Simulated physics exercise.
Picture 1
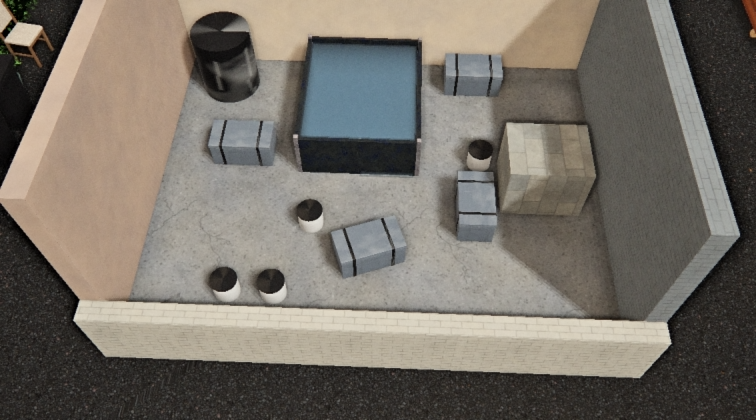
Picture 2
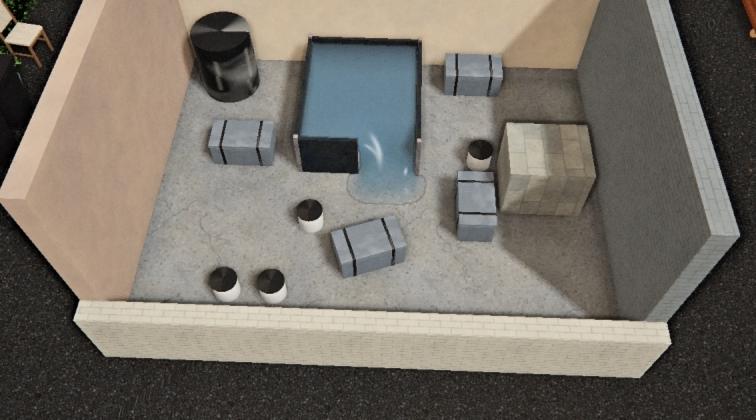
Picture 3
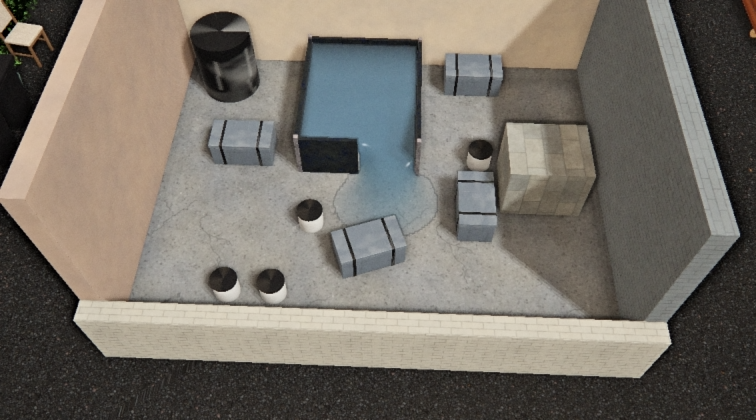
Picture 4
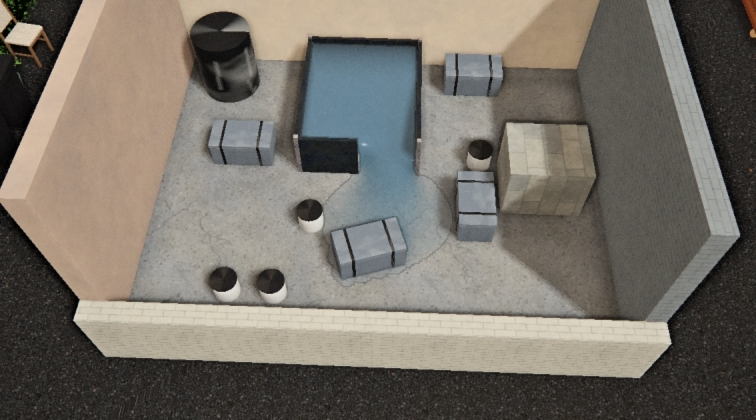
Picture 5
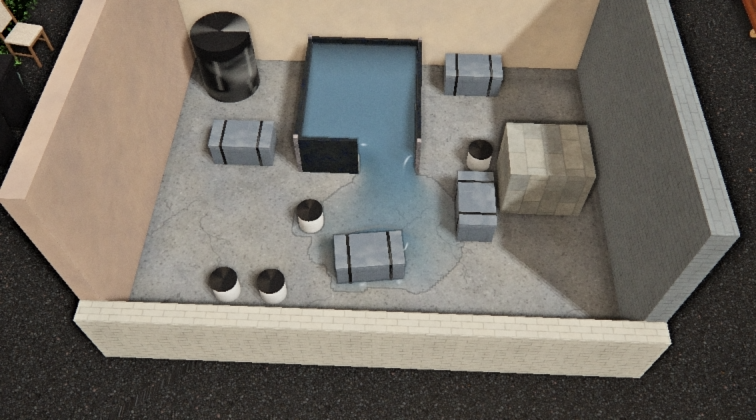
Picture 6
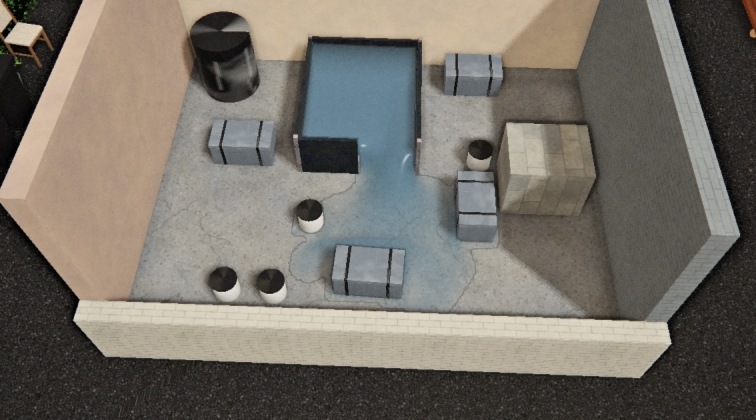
Water pouring through a gap in a dark tank and spreading across a walled yard, turning and nudging one grey strapped trunk forward.
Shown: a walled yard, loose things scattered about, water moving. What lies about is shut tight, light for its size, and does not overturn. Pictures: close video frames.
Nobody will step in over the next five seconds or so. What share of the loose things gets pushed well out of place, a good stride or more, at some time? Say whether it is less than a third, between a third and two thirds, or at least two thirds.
Share shifted well: Middle, a third to two thirds.
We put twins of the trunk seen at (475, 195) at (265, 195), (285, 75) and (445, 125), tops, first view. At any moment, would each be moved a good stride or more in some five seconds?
Copy one: Barely shifts; copy two: Barely shifts; copy three: Barely shifts.
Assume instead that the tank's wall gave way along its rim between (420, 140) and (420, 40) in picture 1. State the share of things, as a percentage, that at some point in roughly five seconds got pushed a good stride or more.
40 per cent or thereabouts.
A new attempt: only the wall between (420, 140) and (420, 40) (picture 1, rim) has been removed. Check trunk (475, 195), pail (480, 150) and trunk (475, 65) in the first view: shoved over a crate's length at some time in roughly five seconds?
Working through them in order, the first gets shoved clear, the second gets shoved clear and the last gets shoved clear.
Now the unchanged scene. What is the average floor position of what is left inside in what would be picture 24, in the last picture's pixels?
On the floor of the last picture, roughly (335, 199).
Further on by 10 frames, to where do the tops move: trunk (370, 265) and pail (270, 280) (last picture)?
I'd say around (363, 297) for the first and around (191, 295) for the second.
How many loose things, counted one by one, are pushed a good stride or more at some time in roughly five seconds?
You get 3.
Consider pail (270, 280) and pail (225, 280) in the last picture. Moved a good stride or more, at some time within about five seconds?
Each in turn - got displaced / got displaced.
A moment on, 1 of 8 are well off their spots; 0 afloat.
Next, 2 of 8 are well off their spots; 2 afloat.
Later, 3 of 8 are well off their spots; 3 afloat.
In the end, 3 of 8 are well off their spots, and 3 have been at some point; 1 afloat.
